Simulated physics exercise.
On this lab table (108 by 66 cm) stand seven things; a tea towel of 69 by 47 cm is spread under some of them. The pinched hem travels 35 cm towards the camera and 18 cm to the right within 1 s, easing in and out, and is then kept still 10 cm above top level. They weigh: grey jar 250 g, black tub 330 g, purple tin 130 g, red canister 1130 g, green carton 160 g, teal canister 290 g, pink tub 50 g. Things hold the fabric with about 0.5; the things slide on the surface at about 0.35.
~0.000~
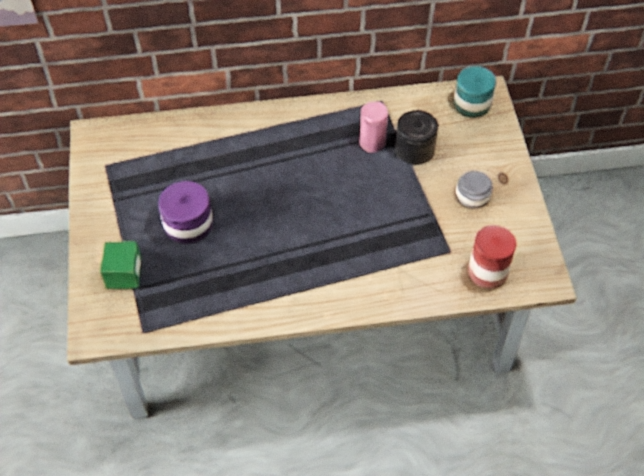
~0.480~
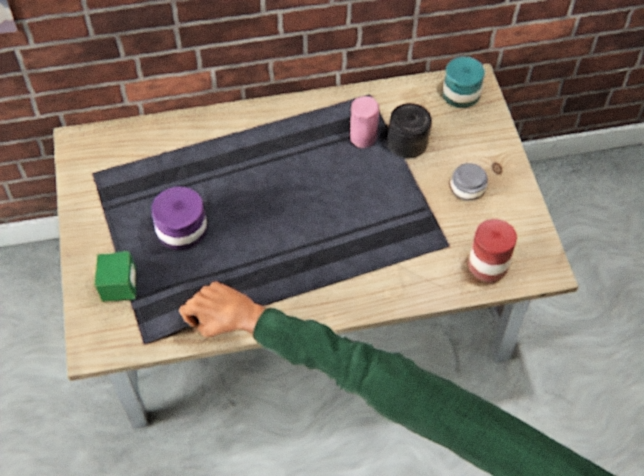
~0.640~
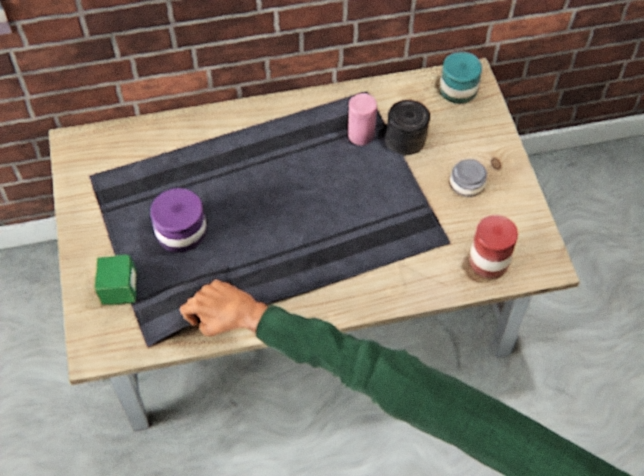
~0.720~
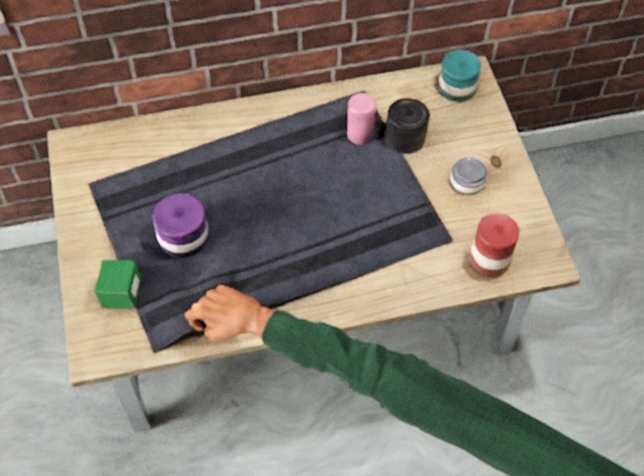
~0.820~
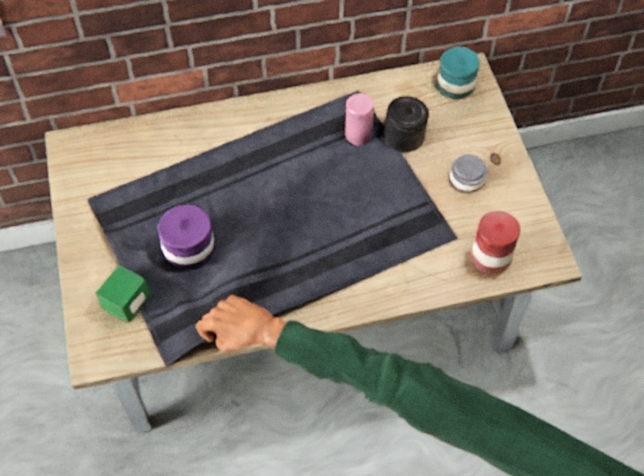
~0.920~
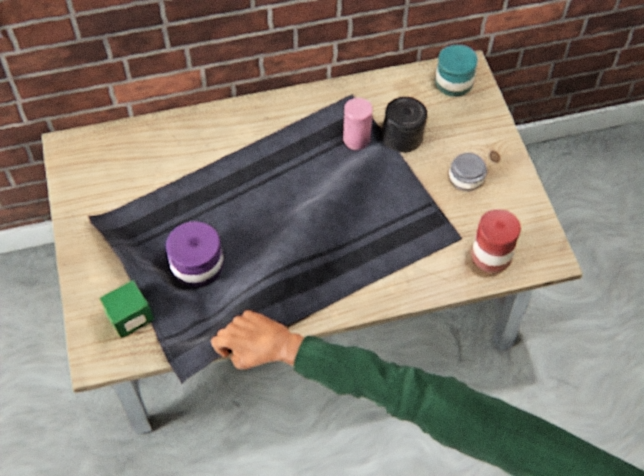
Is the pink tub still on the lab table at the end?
The pink tub stays on.
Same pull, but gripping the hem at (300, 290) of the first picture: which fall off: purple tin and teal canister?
Then: Purple tin falls off, teal canister stays up.
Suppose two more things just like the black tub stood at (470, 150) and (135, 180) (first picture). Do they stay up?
In turn: Remains, goes over.
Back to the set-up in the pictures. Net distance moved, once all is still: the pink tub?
Pink tub 35 cm.
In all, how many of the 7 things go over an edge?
That makes 1.
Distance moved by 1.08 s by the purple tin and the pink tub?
About: Purple tin 20 cm, pink tub 8 cm.
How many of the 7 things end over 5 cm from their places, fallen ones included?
3 of them.
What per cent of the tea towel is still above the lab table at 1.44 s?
Some 55 per cent of it.
At 1.1 s, 90 % of the tea towel is still over the top; pink tub 8 cm off its start, purple tin 18 cm off its start, green carton 10 cm off its start.
At 1.3 s, 75 % of the tea towel is still over the top; pink tub 14 cm off its start, purple tin 30 cm off its start, green carton 13 cm off its start.
At 1.4 s, 55 % of the tea towel is still over the top; pink tub 22 cm off its start at (342, 176), purple tin 42 cm off its start at (258, 383), green carton 14 cm off its start at (129, 336).
At 1.6 s, 35 % of the tea towel is still over the top; pink tub 30 cm off its start, purple tin over the edge, green carton 14 cm off its start.
At 3.2 s, 30 % of the tea towel is still over the top; pink tub 35 cm off its start at (335, 230), purple tin over the edge, green carton 14 cm off its start at (130, 336), black tub 2 cm off its start at (407, 117).
